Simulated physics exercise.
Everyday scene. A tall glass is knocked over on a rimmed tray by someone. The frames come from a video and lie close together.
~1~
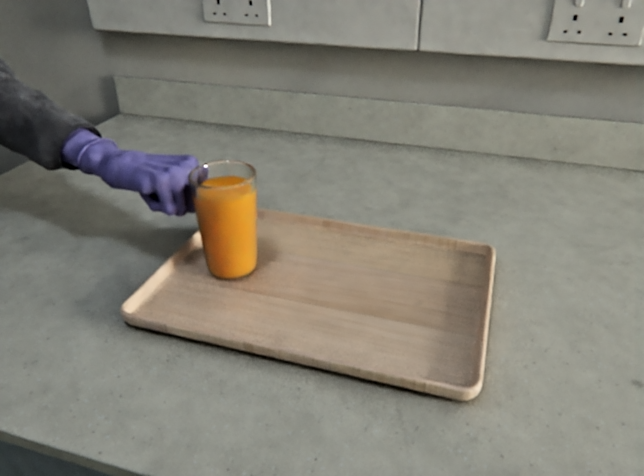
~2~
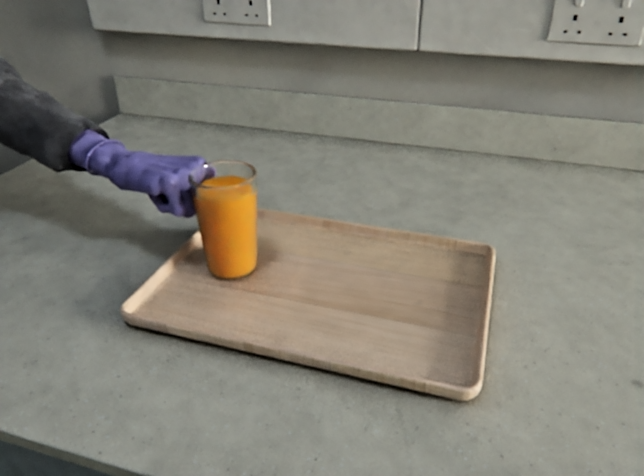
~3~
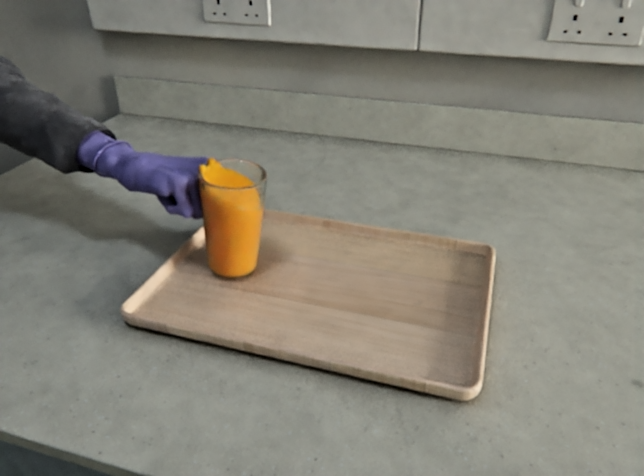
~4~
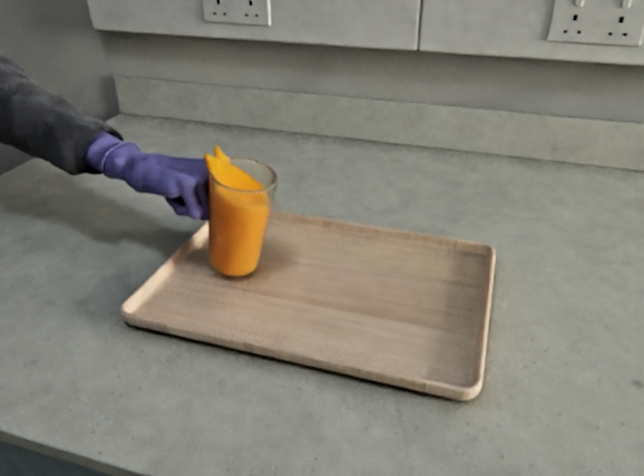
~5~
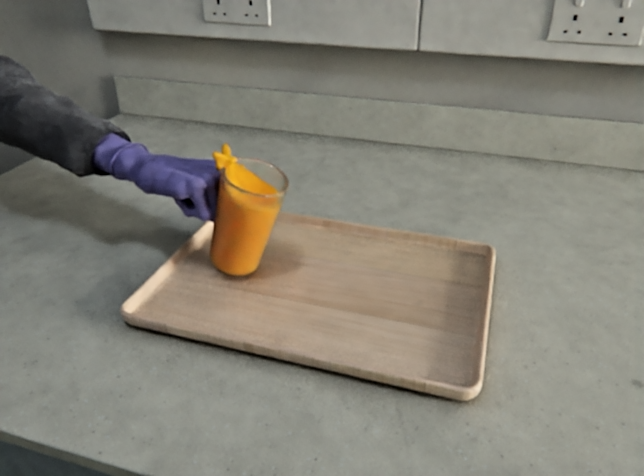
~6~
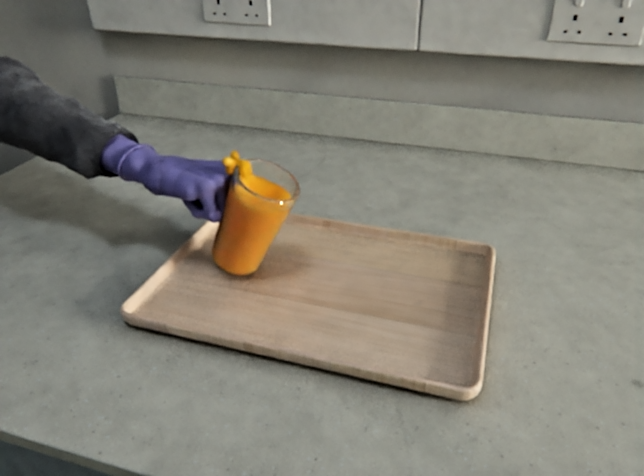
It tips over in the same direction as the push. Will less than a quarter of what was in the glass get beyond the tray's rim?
No: I expect it to slosh more than a quarter off the tray.
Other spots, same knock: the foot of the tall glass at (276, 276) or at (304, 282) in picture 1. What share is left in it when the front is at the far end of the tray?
Roughly 65 % and 75 %.
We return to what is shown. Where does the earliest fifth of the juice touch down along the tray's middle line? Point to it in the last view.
(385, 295).
A moment on, the tall glass is falling and 93 per cent is in the glass, 0 on the tray and 6 above or beyond its rim.
Next, the tall glass lies on its side and 59 per cent is in the glass, 27 on the tray and 14 above or beyond its rim.
Then the tall glass lies on its side and 32 per cent is in the glass, 44 on the tray and 24 above or beyond its rim.
Later the tall glass lies on its side and 17 per cent is in the glass, 44 on the tray and 39 above or beyond its rim.
In the end 62 per cent is held by tray and glass, 38 is off the tray.
